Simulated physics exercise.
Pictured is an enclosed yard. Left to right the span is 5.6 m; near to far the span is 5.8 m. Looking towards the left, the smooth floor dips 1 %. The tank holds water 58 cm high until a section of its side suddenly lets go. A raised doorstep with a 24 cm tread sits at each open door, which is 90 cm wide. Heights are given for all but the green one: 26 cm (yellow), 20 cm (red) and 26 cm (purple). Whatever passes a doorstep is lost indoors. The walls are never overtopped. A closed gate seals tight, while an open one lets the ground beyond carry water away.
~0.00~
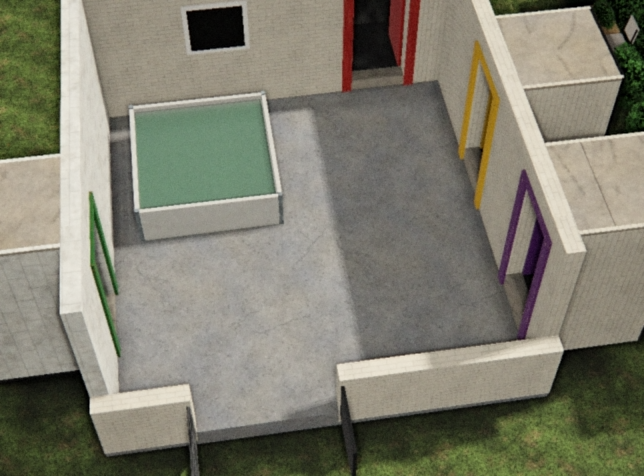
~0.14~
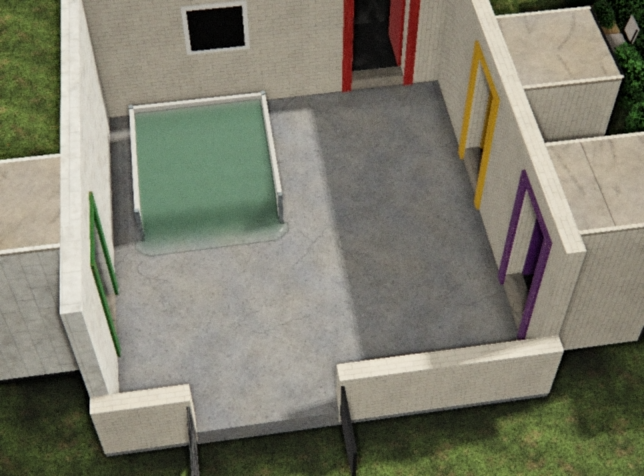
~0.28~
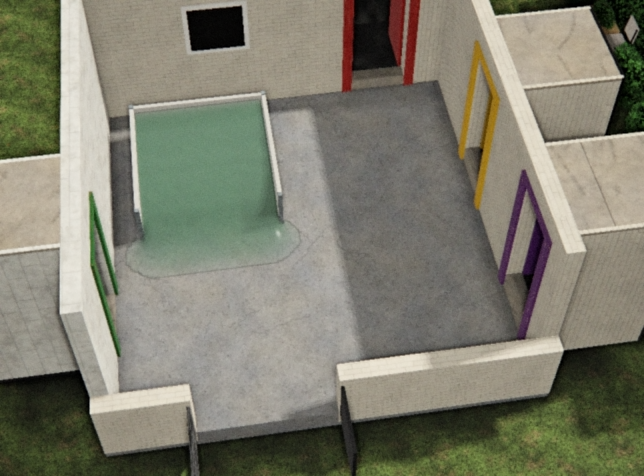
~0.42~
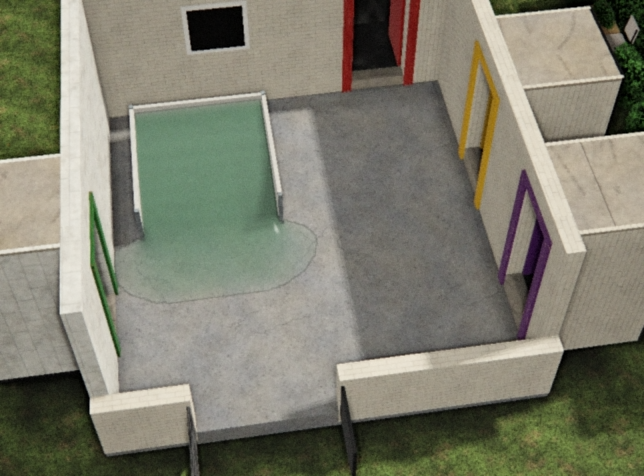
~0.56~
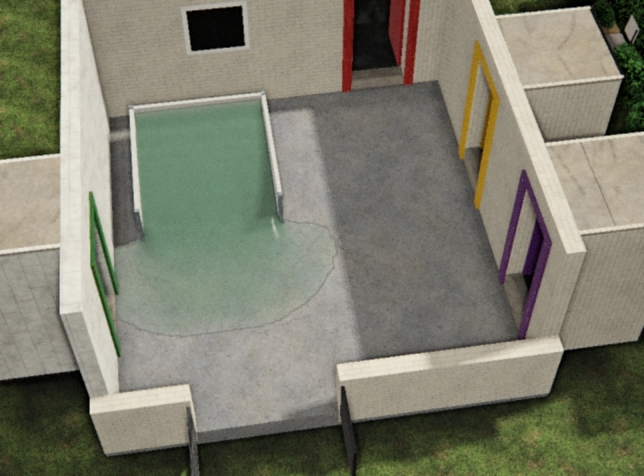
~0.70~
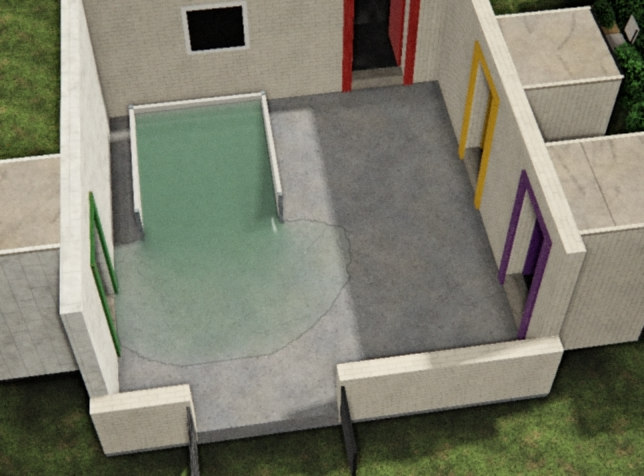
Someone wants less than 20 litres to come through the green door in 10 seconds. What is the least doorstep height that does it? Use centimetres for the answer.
It needs to be around 13.5 cm high.
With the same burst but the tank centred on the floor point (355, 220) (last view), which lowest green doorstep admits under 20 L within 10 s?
A height near 7.5 cm.
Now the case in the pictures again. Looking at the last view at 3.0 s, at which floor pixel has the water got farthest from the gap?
Lab note: Front tip approx. at (530, 369).
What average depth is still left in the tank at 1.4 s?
Around 31 cm on average.
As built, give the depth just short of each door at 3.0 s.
Lab note, depth in cm: Green 12; yellow 0; red 0; purple 0.
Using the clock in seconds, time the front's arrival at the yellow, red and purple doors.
The yellow door at 4.5 seconds, the red door at 7.5 seconds, the purple door at 3.2 seconds.
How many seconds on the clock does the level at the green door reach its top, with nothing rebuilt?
Crest at t of about 4.0 s.
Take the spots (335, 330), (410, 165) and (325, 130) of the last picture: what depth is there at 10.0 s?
That's 5, 2 and 2 cm, in the order given.
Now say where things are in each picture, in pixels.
The first picture shows still water, 58 cm deep, in the tank at (203, 153); the green door at (105, 280) is dry.
In the second picture, water pours out at (211, 222) and has run 0.3 m, to (147, 251); about 7 cm deep outside, 58 cm at the back.
In the third picture, the gap is at (212, 223), the front 0.7 m out at (153, 273); the back of the tank holds 58 cm.
In the fourth picture, the gap is at (212, 224), the front 1.2 m out at (158, 299); the back of the tank holds 58 cm.
In the fifth picture, the gap is at (212, 224), the front 1.8 m out at (182, 330); the back of the tank holds 57 cm.
In the sixth picture, the front is at (180, 360), 2.2 m from the gap at (212, 224); 6.1 m2 of floor is wet, 51 cm left at the back; water is at the green door at (105, 280).
After 1.4 s water covers 40 % of the floor, deepest (37 cm) near (121, 426); 13 cm at the green door, 3 litres in over its 6 cm doorstep.
After 3.0 s water covers 45 % of the floor, deepest (30 cm) near (121, 426); 12 cm at the green door, 49 litres in over its 6 cm doorstep.
After 10.0 s water covers 100 % of the floor, deepest (8 cm) near (229, 105); 6 cm at the green door, 140 litres in over its 6 cm doorstep.
At the green door as built, the water arrived by 0.7 s and peaked near 15 cm at 4.2 s.
With a doorstep of 12 cm, 34 litres would have come in within the 10 s; with 16.5 cm, 4 litres. So under 20 litres takes about 13.5 cm.
